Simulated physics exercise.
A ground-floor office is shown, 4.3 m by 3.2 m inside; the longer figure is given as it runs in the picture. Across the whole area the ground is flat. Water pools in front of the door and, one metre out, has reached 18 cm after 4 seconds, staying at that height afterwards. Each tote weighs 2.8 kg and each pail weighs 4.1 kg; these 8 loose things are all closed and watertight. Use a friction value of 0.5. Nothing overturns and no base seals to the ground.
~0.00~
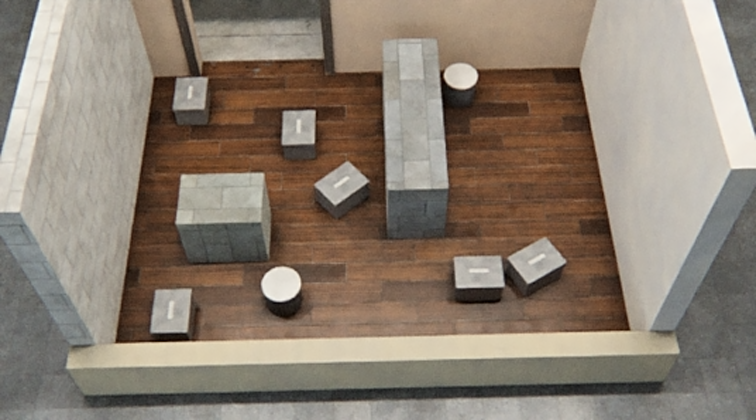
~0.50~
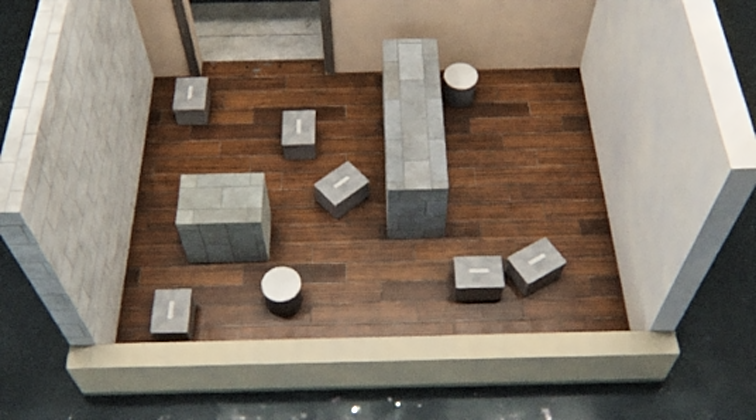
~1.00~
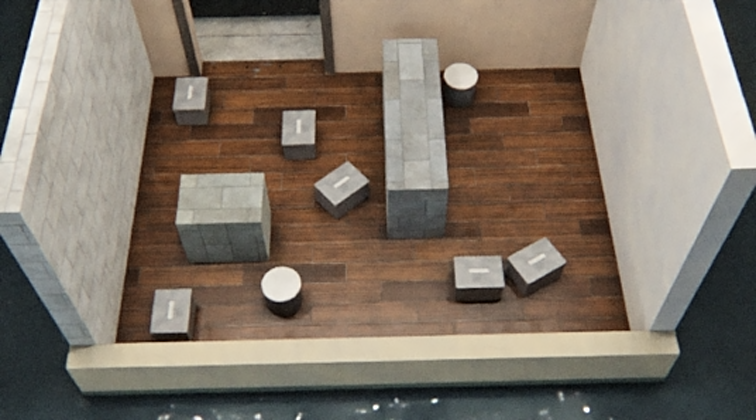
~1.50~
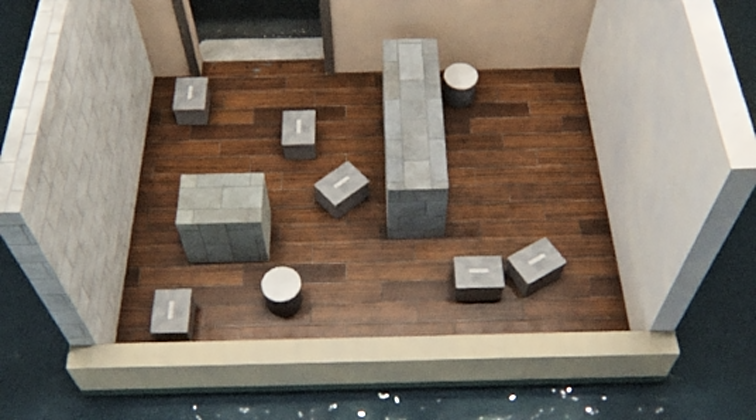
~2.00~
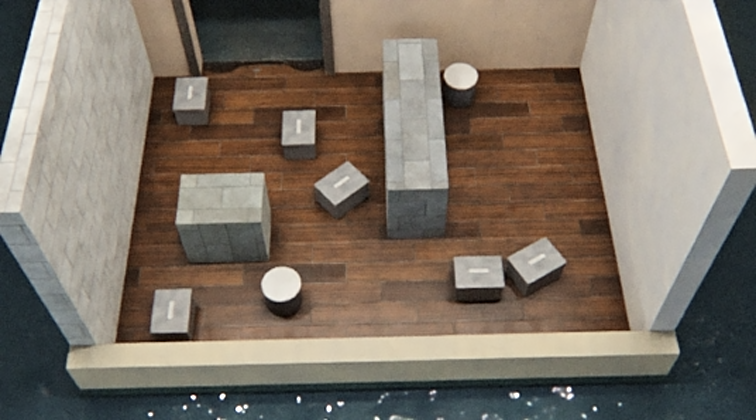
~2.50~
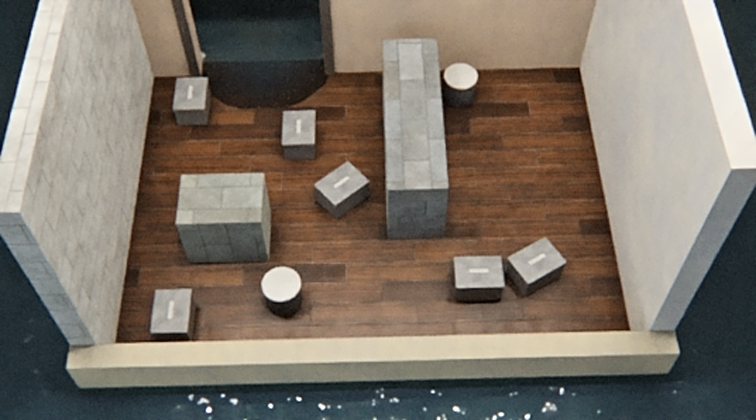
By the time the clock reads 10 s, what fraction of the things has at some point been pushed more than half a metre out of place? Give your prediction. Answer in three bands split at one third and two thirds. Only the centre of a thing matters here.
Two thirds or more.
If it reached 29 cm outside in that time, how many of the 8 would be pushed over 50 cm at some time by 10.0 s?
Then the count would be 7.
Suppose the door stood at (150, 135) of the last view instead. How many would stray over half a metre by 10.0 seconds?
Result: 5.
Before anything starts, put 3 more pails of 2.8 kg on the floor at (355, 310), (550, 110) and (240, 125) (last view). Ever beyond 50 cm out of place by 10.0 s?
Beyond the limit; within the limit; beyond the limit.
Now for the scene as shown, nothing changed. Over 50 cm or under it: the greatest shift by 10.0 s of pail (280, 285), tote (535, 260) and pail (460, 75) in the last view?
First not as far, then farther, then not as far.
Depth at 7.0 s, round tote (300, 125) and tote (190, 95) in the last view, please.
Roughly 9 and 5 cm.
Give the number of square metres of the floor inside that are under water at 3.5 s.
I'd estimate close to 2.0 m2.
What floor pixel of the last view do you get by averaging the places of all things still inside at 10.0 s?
It works out to somewhere near (413, 204) on the floor.
After 3.5 s 0 of 8 are over 50 cm from their spots; 0 afloat.
After 4.5 s 0 of 8 are over 50 cm from their spots; 1 afloat.
After 7.0 s 3 of 8 are over 50 cm from their spots; 5 afloat.
After 10.0 s 6 of 8 are over 50 cm from their spots, and 6 have been at some point; 5 afloat.
